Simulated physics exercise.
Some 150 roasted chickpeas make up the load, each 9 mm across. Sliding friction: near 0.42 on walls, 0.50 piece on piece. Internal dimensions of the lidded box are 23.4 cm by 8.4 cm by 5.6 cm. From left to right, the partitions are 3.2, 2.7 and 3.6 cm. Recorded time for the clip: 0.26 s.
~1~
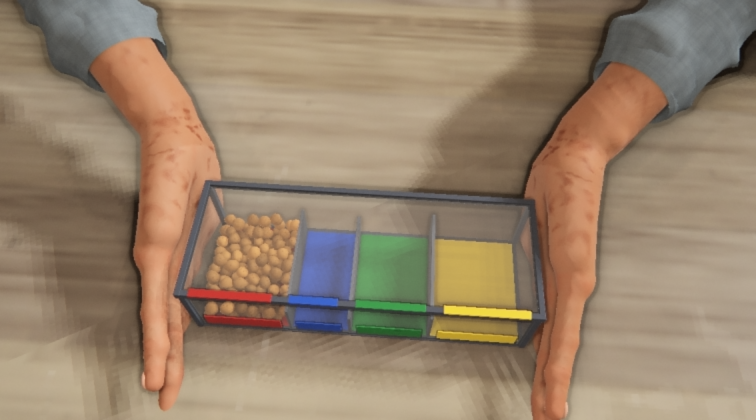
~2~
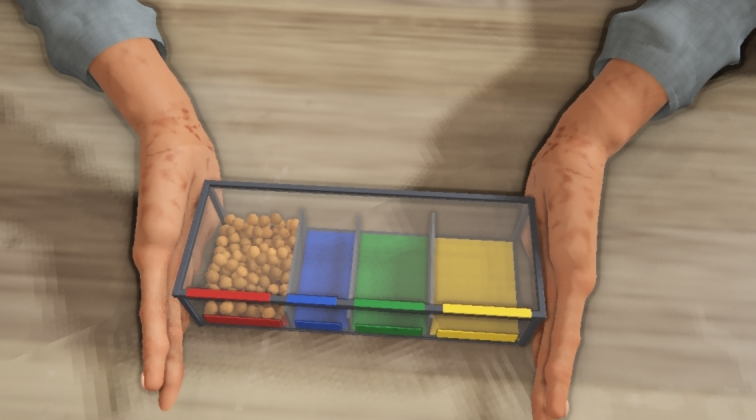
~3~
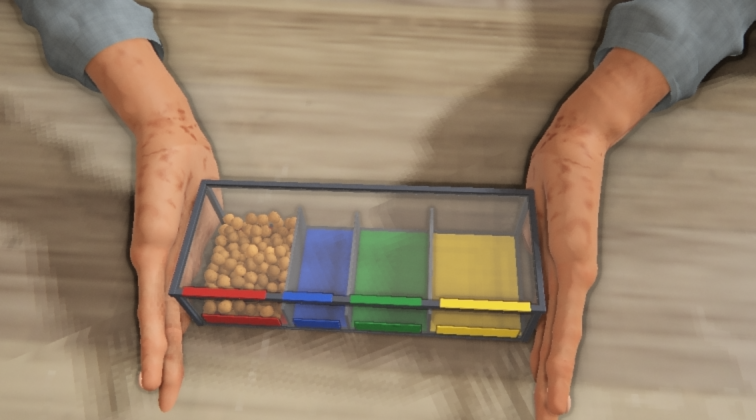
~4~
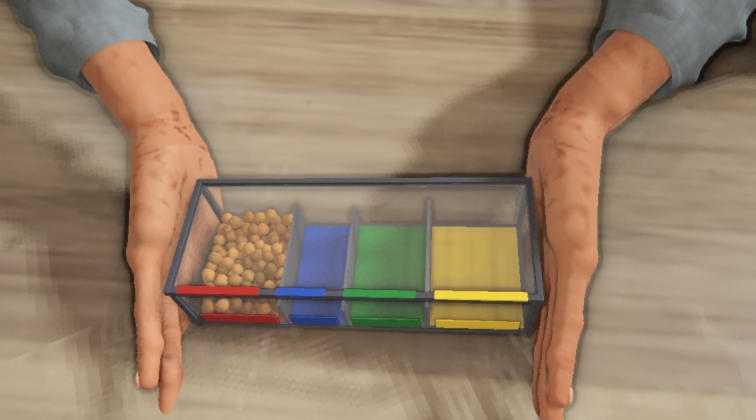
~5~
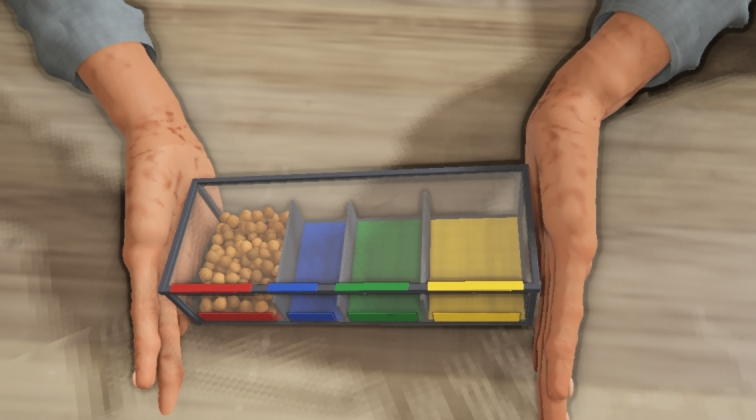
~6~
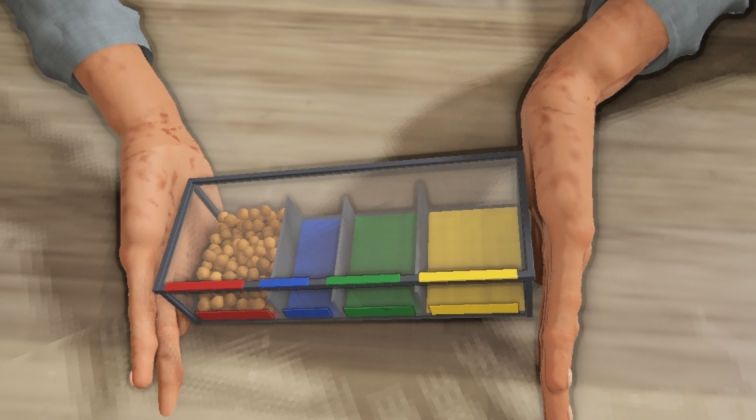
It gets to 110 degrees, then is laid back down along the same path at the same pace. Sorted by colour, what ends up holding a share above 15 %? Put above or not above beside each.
Red compartment: Above; blue compartment: Not above; green compartment: Not above; yellow compartment: Not above.
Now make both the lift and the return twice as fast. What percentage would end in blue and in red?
Final split: Blue = 0 %, red = 100 %.
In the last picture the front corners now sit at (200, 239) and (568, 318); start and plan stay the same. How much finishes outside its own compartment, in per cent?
Estimate: Near 100 %.
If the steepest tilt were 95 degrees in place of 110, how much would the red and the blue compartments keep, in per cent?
With that change, red ends at 100 percent while blue ends at 0 percent.
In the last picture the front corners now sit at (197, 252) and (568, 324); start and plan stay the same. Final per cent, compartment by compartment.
In the end red holds 5 %, blue holds 0 %, green holds 10 % and yellow holds 80 %.
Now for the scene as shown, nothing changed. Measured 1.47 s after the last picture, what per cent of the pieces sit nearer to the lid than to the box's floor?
Estimate: Near 50 per cent.
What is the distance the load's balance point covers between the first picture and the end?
It shifts some 1.0 cm.
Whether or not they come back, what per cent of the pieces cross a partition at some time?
Estimate: Some 0 per cent.
Then, 1.47 s after the last picture, tilt 110 degrees; red 100 %.
Then, 2.45 s after the last picture, tilt 51 degrees; red 100 %.
Then, 3.42 s after the last picture, tilt 0 degrees; red 100 %.
In the end, red 100 %, blue 0 %, green 0 %, yellow 0 %.
